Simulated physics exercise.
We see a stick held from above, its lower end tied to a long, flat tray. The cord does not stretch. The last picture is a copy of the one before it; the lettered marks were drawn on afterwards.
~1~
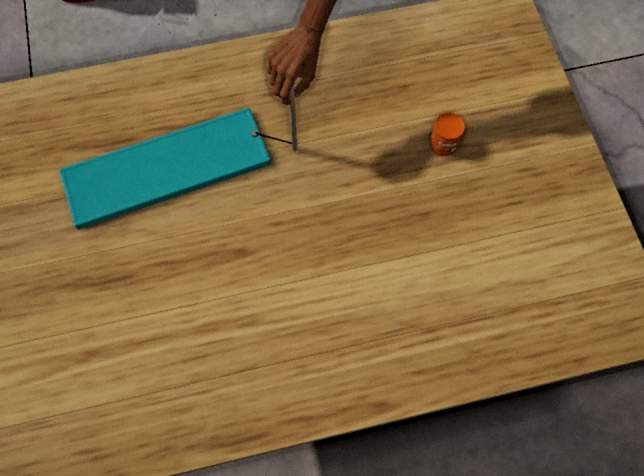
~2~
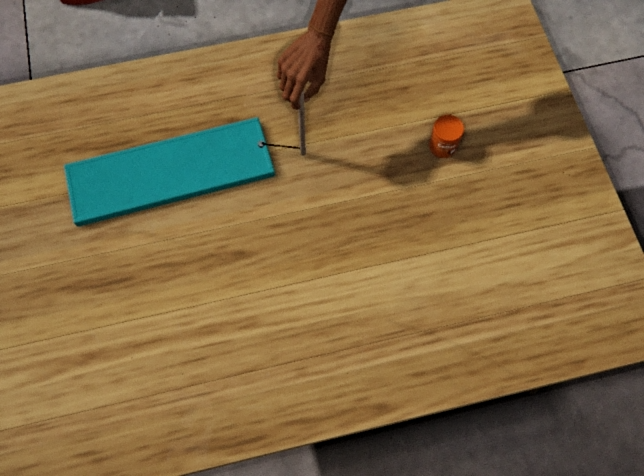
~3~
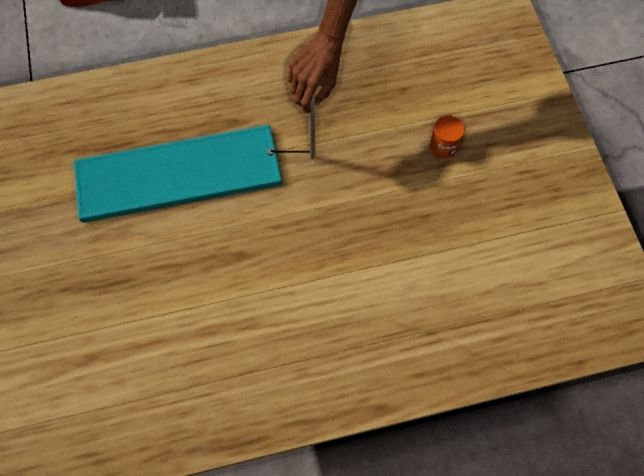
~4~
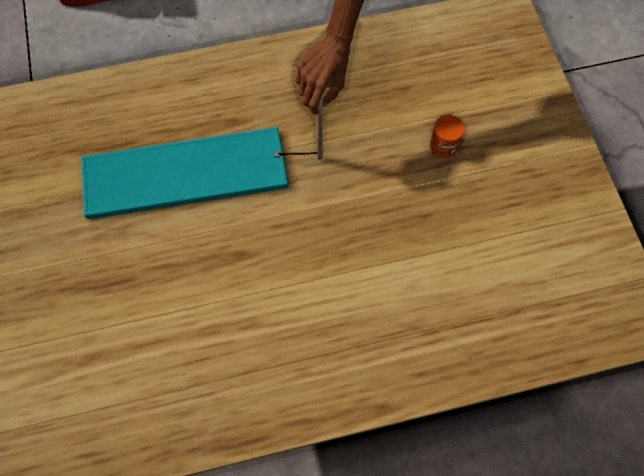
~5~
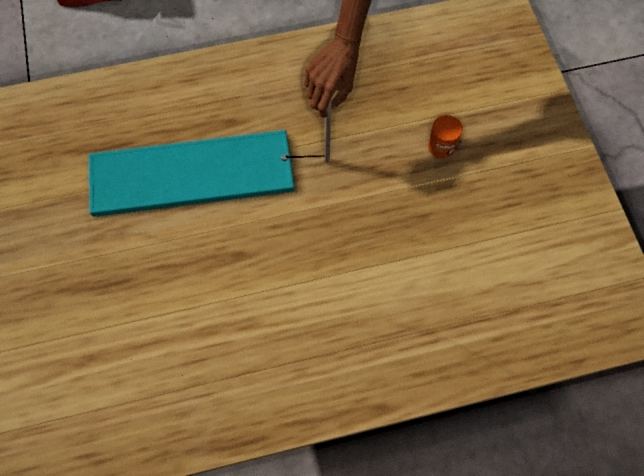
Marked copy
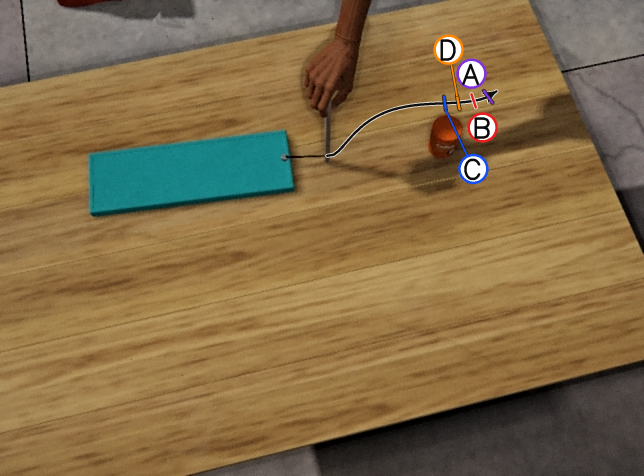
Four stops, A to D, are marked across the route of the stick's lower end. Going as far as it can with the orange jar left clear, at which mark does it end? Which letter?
Stop at C.
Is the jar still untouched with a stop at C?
Yes.
On the marked copy, A at (488, 97); B at (474, 101); C at (445, 103); D at (458, 102); the route from (327, 156) via (407, 106) to (496, 91).
Taking C. A third of the way, foot of the stick (362, 127), middle of the tray (232, 161).
Two thirds of the way, foot of the stick (403, 108), middle of the tray (276, 146).
When it is over, foot of the stick (445, 104), middle of the tray (317, 135); nothing has been touched.
As for the rest, A is too far, the jar has been hit; B is too far, the jar has been hit; D is too far, the jar has been hit.
